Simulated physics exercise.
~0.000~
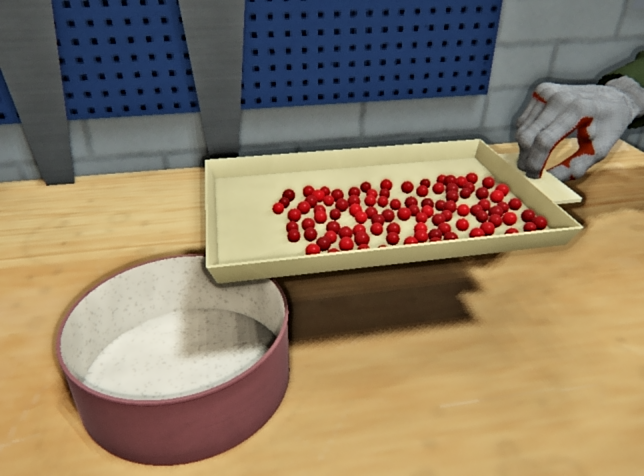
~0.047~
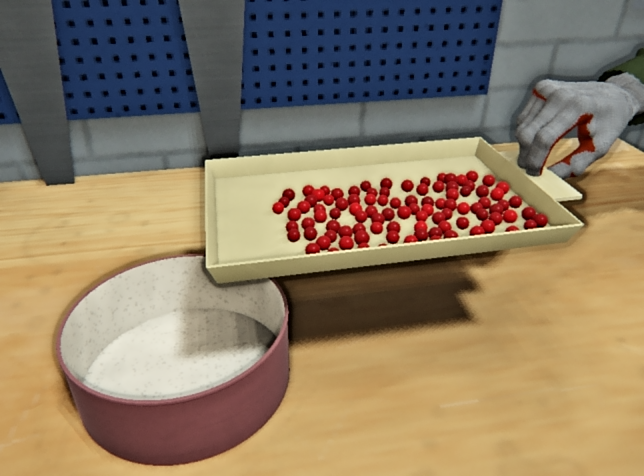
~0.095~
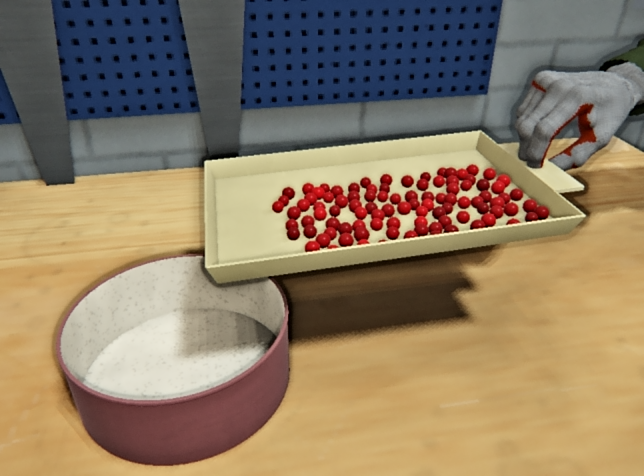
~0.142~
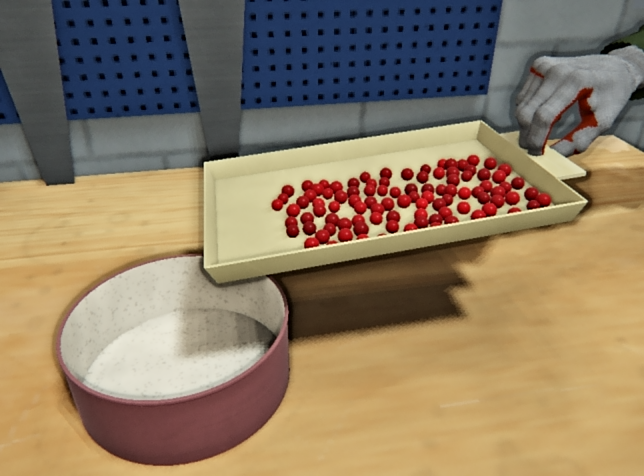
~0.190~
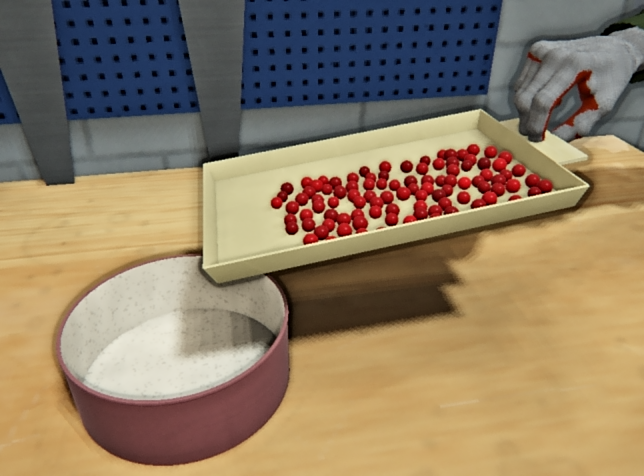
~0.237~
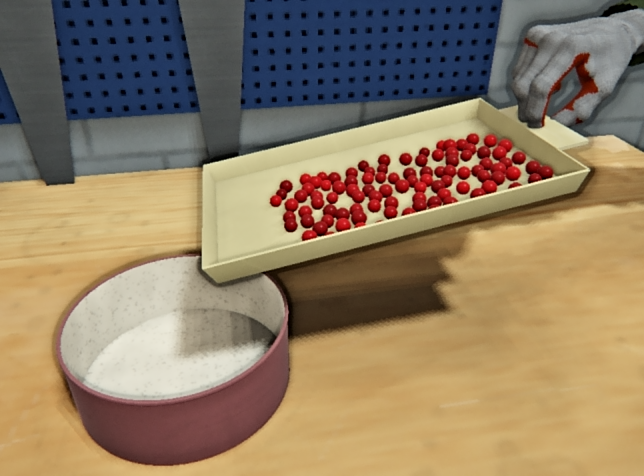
At a pale wooden worktop before a grey block wall with blue pegboard, the view looks slightly down from a fixed position. A cream tray scattered with small red balls sits right of centre, its left end by the rim of a round, dark pink pot with a whitish inside, while a grey-gloved hand with red marks is at its right end. The hand lifts that end, tilting the tray gently leftward, and the balls rise with it, barely shifting.
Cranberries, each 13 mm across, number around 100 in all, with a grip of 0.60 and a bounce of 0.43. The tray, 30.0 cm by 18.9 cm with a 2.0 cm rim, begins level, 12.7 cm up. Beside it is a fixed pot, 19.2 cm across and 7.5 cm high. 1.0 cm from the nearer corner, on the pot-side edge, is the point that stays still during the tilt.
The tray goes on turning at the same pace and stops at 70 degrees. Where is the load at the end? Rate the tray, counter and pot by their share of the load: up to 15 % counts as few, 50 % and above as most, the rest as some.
Tray: Most; counter: Few; pot: Few.
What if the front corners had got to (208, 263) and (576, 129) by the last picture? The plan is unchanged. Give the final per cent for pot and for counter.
In the pot: 35 per cent; on the counter: 10 per cent.
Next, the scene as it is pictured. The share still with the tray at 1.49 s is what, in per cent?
About 90% of the load.
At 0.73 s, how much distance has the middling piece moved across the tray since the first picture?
It has moved some 12 cm from its start.
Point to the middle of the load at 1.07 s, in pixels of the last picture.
Estimated load position: Around (232, 199).
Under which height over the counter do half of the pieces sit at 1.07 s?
The halfway mark is near 14 cm.
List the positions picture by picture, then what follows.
The first picture shows tray tilt 0 degrees, front corners at (216, 261) and (571, 224); middle of the pieces at (404, 214); pot at (177, 315).
The second picture shows tray tilt 1 degrees, front corners at (216, 261) and (572, 221); middle of the pieces at (404, 213).
The third picture shows tray tilt 2 degrees, front corners at (215, 261) and (573, 213); middle of the pieces at (404, 208).
The fourth picture shows tray tilt 5 degrees, front corners at (214, 261) and (575, 199), lowest corner left back; middle of the pieces at (404, 201).
The fifth picture shows tray tilt 7 degrees, front corners at (212, 261) and (577, 184), lowest corner left back; middle of the pieces at (403, 194).
The sixth picture shows tray tilt 10 degrees, front corners at (211, 262) and (577, 168), lowest corner left back; middle of the pieces at (402, 187); pot at (177, 315). The tray's pace is about 55 degrees a second.
Then, at 0.73 s, tilt 38 degrees; the tray holds 100 %, the pot 0 %.
Then, at 1.07 s, tilt 58 degrees; the tray holds 95 %, the pot 0 %.
After 1.49 s, tilt 70 degrees; the tray holds 90 %, the pot 5 %.
By 2.0 s all is still; tray 90 %, counter 5 %, pot 5 %.
